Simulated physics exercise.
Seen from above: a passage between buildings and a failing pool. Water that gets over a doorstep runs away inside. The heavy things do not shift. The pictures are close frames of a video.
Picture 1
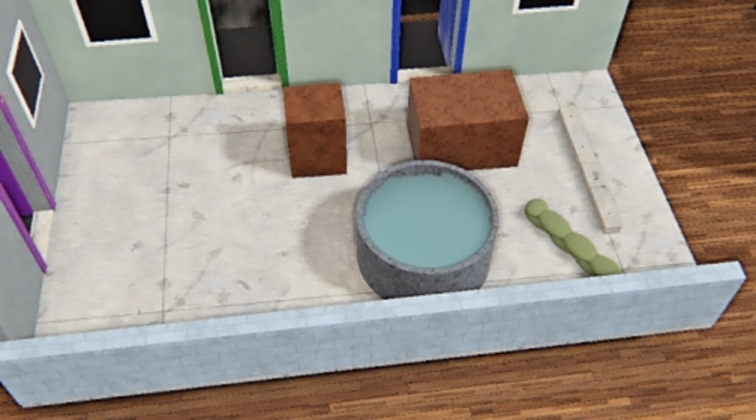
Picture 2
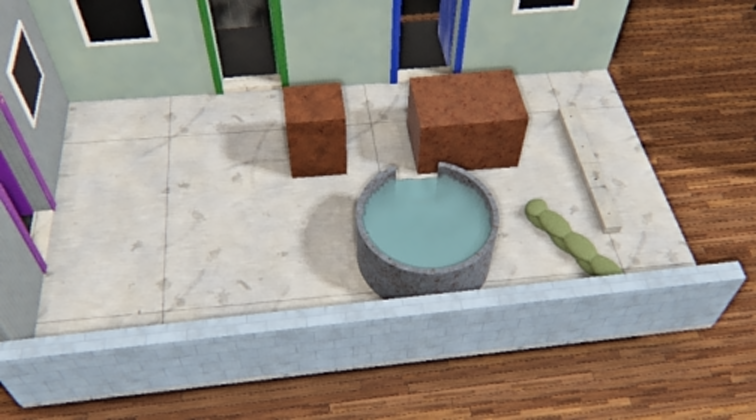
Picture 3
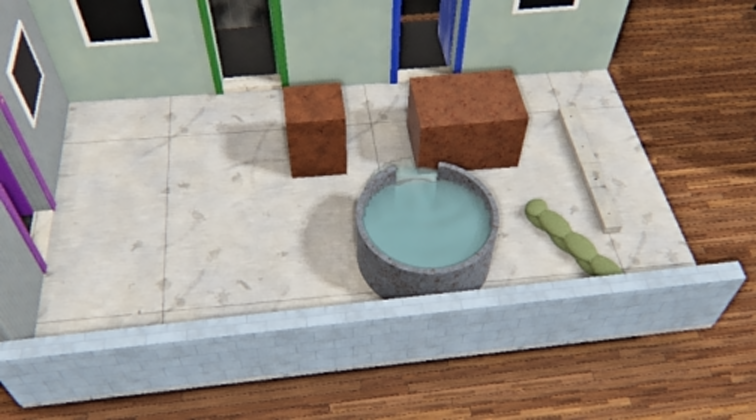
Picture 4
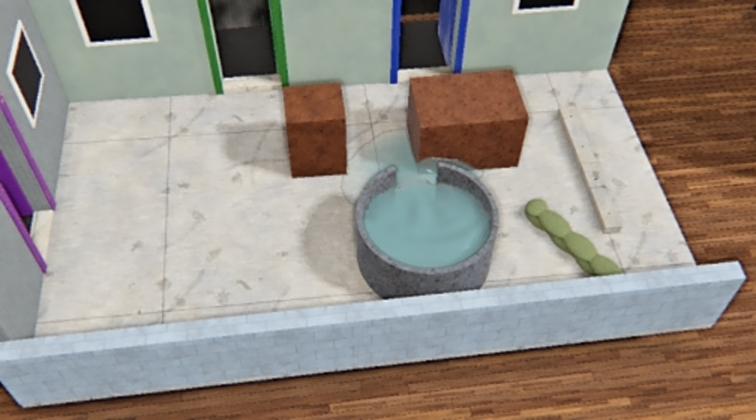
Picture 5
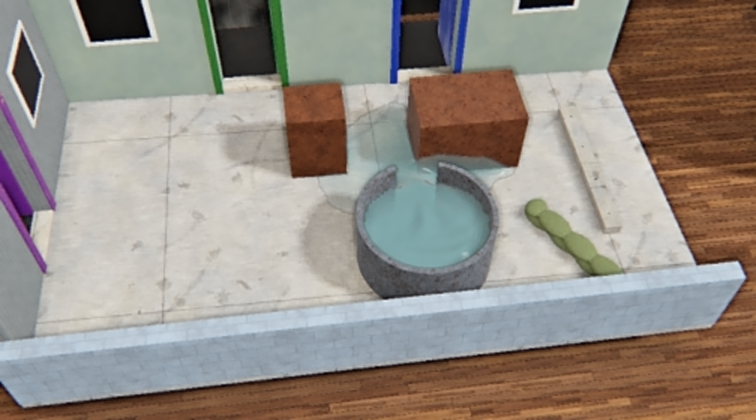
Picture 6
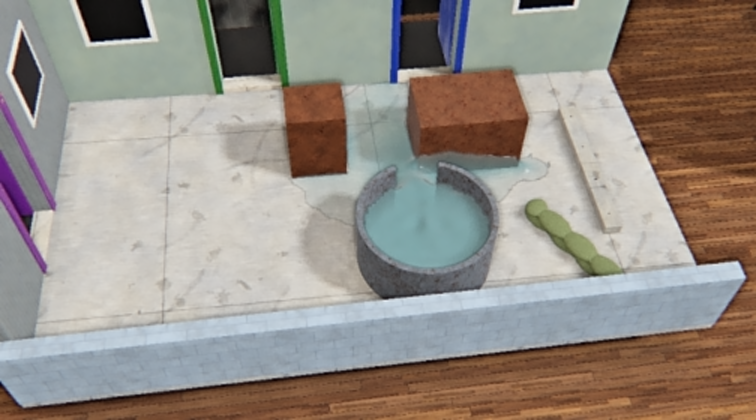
In the video, a round grey pool of still water opens at a gap on its far side, and water pours out, spreading across the pale tiled floor between and around two reddish-brown blocks.
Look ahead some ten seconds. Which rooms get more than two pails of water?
In the end: The purple door holds within the limit; the blue door floods; the green door holds within the limit.
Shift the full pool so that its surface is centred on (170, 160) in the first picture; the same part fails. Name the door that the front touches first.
That is the green door.
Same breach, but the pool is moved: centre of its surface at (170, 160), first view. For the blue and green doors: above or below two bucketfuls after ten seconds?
In short: The blue one is under, the green one floods.
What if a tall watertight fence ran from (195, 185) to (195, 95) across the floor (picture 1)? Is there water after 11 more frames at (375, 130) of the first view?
There: Flooded.
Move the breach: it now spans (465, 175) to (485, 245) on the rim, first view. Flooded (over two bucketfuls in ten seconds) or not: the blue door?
The blue door stays under.
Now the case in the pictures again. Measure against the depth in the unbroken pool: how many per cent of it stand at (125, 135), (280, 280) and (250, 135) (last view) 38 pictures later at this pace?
In that order: 6, 2 and 4 per cent.
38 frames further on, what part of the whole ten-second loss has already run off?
Close to 60 %.
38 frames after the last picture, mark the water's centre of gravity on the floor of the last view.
At about (370, 194).
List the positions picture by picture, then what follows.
In the first picture, still water in the round pool at (427, 218).
In the second picture, the front is at a hidden place, out from the gap on the round pool's far side.
In the third picture, water pours out on the round pool's far side and has run to (411, 164).
In the fourth picture, the front is at (405, 134), out from the gap on the round pool's far side.
In the fifth picture, the front is at (384, 110), out from the gap on the round pool's far side.
In the sixth picture, the front is at (368, 86), out from the gap on the round pool's far side.
A moment on, water covers 20 % of the floor; the purple door not reached, the blue door under two buckets in, the green door wet at the sill, nothing in.
Next, water covers 40 % of the floor; the purple door not reached, the blue door over two buckets in, the green door wet at the sill, nothing in.
Then, water covers 55 % of the floor; the purple door not reached, the blue door over two buckets in, the green door wet at the sill, nothing in.
Later, water covers 80 % of the floor; the purple door wet at the sill, nothing in, the blue door over two buckets in, the green door wet at the sill, nothing in.
In the end, water covers 70 % of the floor; the purple door wet at the sill, nothing in, the blue door over two buckets in, the green door wet at the sill, nothing in.
